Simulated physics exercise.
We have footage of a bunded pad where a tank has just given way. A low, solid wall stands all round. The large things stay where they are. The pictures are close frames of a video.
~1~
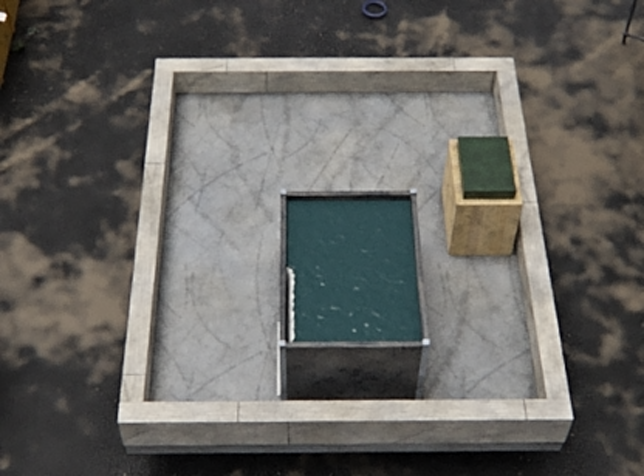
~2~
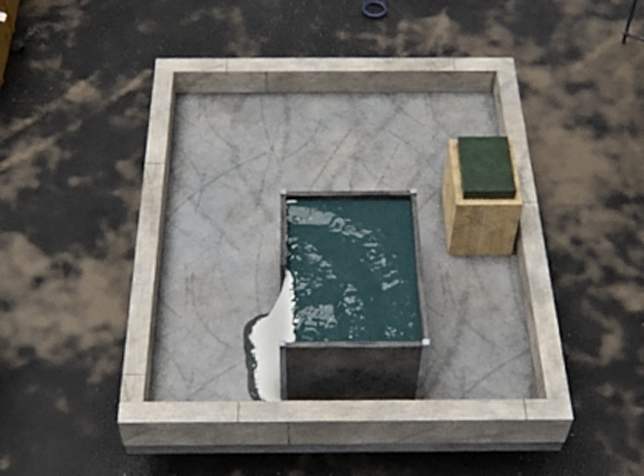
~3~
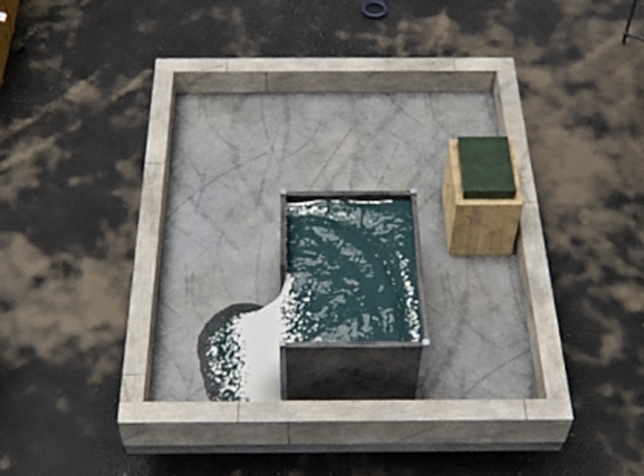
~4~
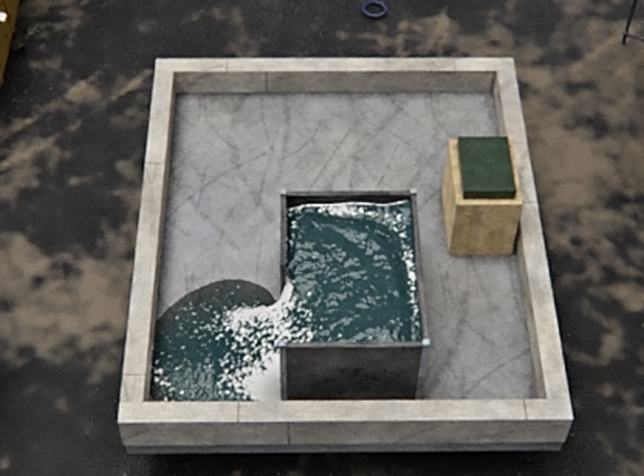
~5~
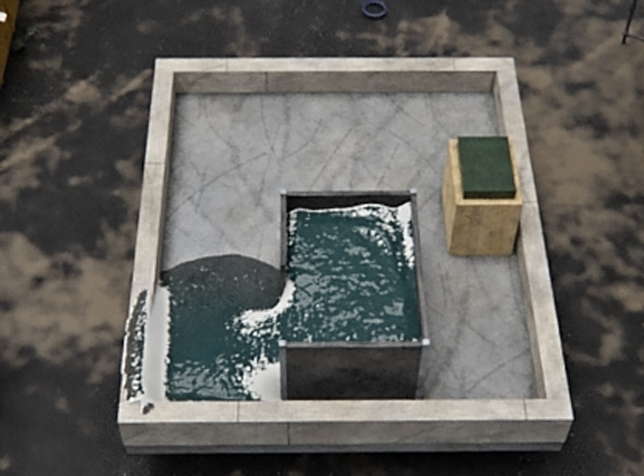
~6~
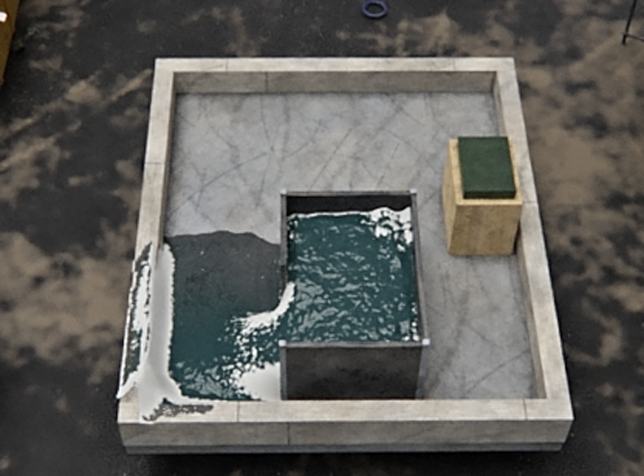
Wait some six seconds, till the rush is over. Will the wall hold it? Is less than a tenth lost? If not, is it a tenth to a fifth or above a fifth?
The loss is ten to twenty in a hundred.
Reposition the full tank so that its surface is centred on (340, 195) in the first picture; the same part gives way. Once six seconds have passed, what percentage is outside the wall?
Measured share: Close to 10 per cent.
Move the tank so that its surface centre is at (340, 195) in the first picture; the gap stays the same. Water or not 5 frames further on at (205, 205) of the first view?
That point: Soaked.
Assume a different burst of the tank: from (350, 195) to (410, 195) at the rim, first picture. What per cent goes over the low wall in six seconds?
About 0 %.
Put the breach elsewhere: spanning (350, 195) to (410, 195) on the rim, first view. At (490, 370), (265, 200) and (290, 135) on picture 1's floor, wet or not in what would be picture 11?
Taking them as listed, I'd say unwetted, drenched and drenched.
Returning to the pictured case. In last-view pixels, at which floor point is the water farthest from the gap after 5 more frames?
My best guess is about (177, 96).
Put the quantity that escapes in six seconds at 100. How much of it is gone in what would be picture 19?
Estimate: 95 %.
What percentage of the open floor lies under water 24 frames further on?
I'd put it at roughly 85 per cent.
A moment on, water covers 25 % of the floor; the low wall has let 1 % over.
Next, water covers 30 % of the floor; the low wall has let 5 % over.
Then, water covers 55 % of the floor; the low wall has let 13 % over.
Later, water covers 75 % of the floor; the low wall has let 13 % over.
In the end, water covers 85 % of the floor; the low wall has let 13 % over.
